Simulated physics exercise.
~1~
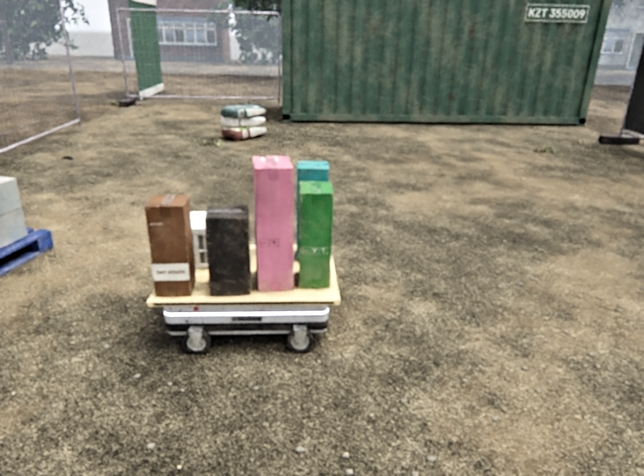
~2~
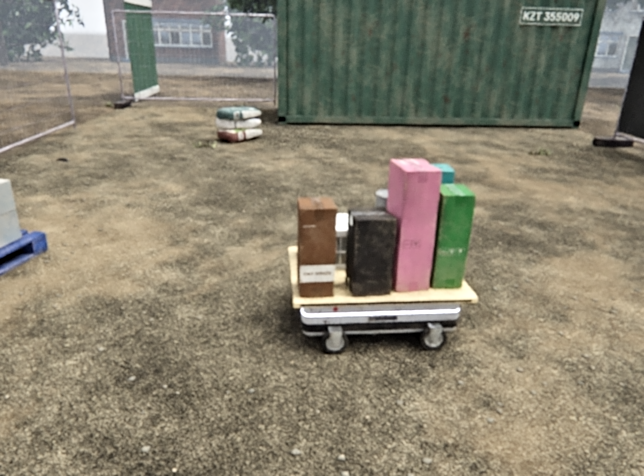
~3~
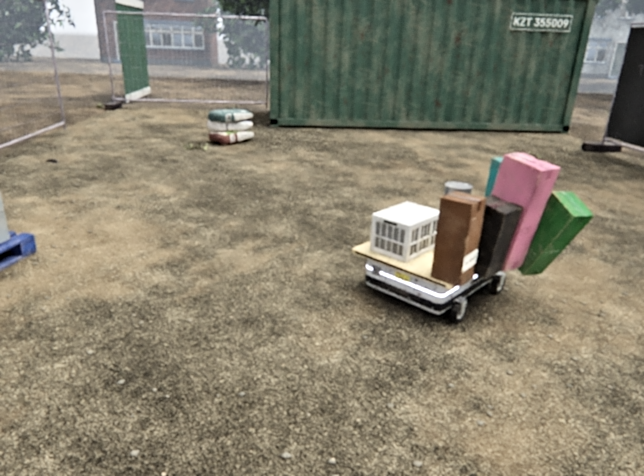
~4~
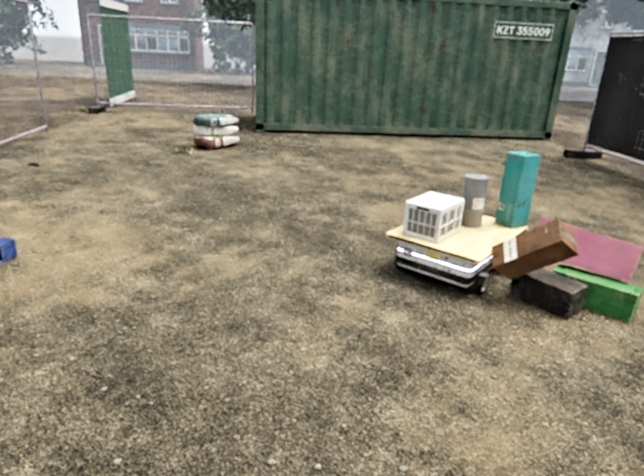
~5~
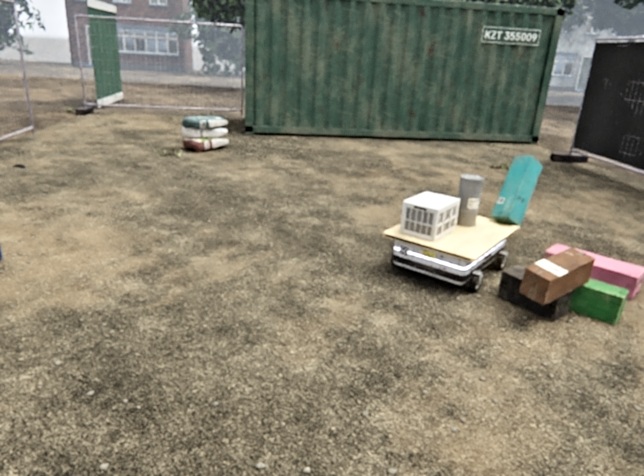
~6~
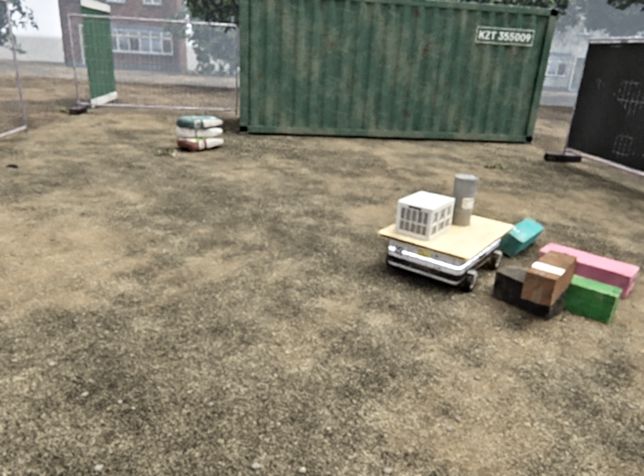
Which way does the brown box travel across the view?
The brown box moves to the right, riding on the cart before it tips off onto the ground.
